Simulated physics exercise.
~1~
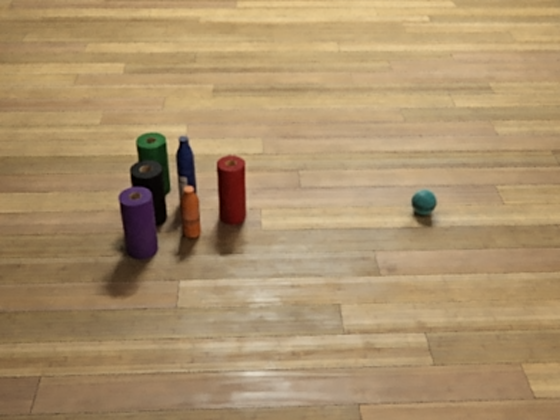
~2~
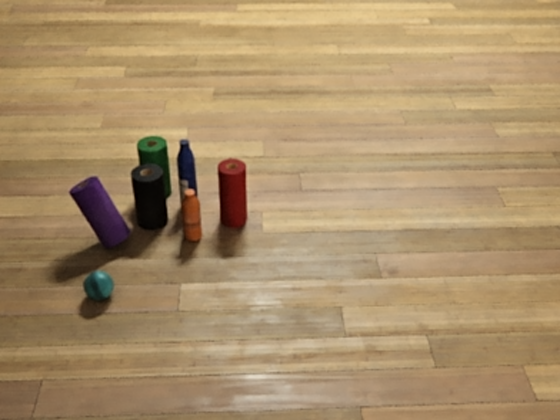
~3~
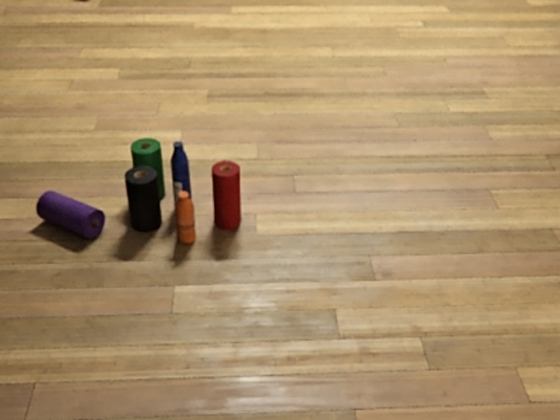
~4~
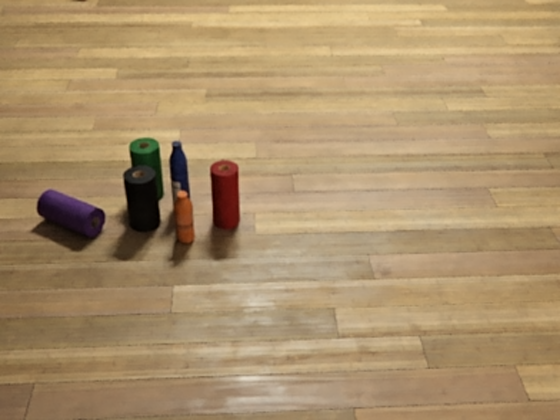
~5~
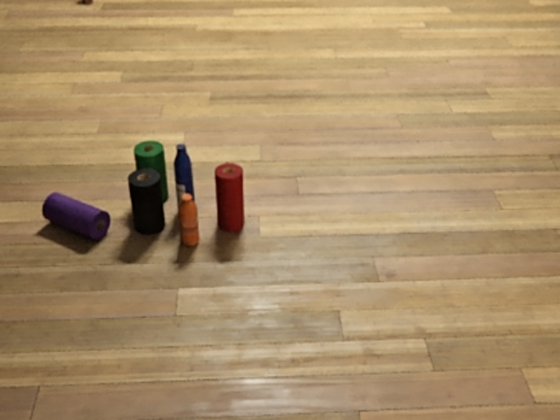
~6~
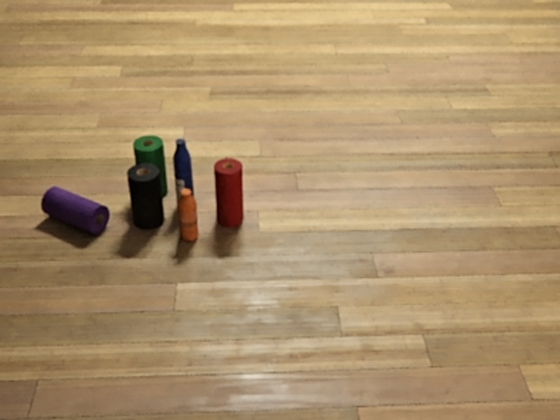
A purple roll stands at the front left of a tight group of household items on a wooden floor, seen from above at an angle. Behind it are a black roll and a green roll, with a blue bottle, an orange bottle and a red roll to the right. A small turquoise ball is off to the right on open floor. The ball then appears at the front left, near the purple roll, which leans sharply left. The purple roll topples onto its side, and the ball is gone from view. It stays lying there while the other five items remain upright.
